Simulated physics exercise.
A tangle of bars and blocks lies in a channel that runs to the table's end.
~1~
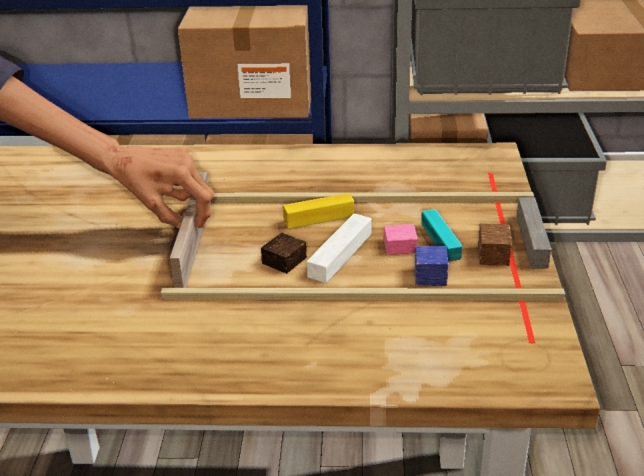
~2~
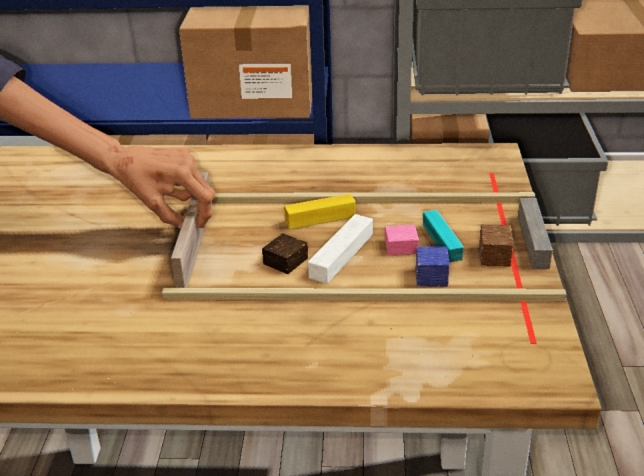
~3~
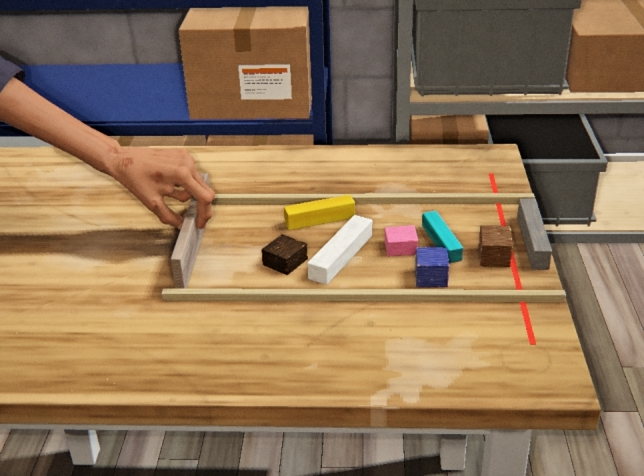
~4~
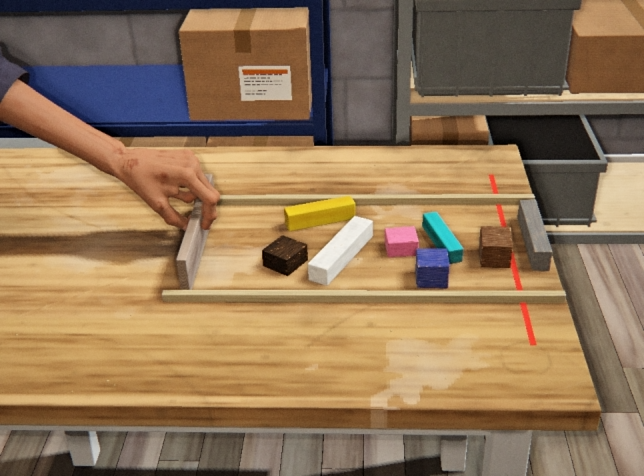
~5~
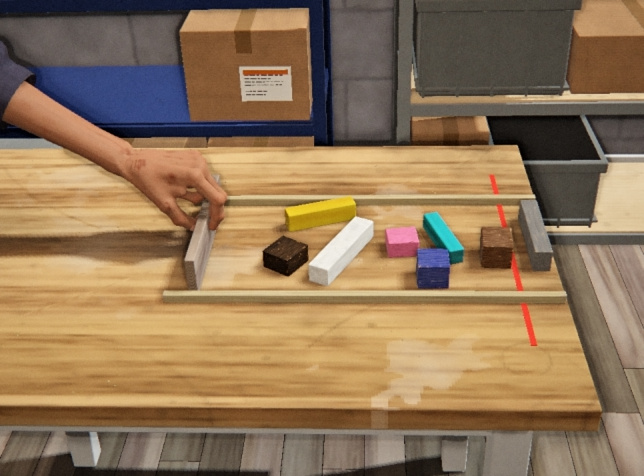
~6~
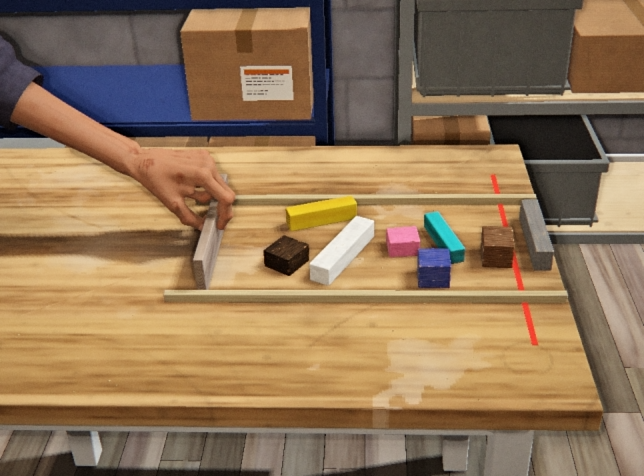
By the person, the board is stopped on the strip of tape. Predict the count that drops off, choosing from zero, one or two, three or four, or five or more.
The pieces lost over the edge are more than four.
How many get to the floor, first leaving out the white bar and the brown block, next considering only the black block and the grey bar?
First 2, then 2.
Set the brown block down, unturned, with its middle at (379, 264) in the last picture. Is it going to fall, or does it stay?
Result: It comes off.
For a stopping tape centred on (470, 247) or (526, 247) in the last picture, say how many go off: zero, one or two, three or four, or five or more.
First tape: 3 or 4; second tape: 5 or more.
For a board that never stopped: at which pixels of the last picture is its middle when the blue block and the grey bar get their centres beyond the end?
I reckon its middle sits around (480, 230) and then around (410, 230).
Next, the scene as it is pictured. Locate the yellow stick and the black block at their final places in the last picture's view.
For the yellow stick it's (536, 208), and for the black block it's (530, 249).
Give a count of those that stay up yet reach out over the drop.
1 is the number.
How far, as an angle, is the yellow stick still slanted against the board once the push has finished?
The angle comes out near 50 degrees.
Soon after, none off yet; grey bar at rest near (536, 234); brown block at rest near (497, 247); turquoise stick at rest near (444, 237).
Then, none off yet; grey bar at rest near (536, 234); brown block moving near (505, 247); turquoise stick moved a little near (478, 236).
Further on, two off so far; grey bar falling; brown block falling near (589, 320); turquoise stick tipped a little near (558, 237).
At rest, the number that fall off is five or more; fallen, white bar, pink block, blue block, turquoise stick, brown block and grey bar.
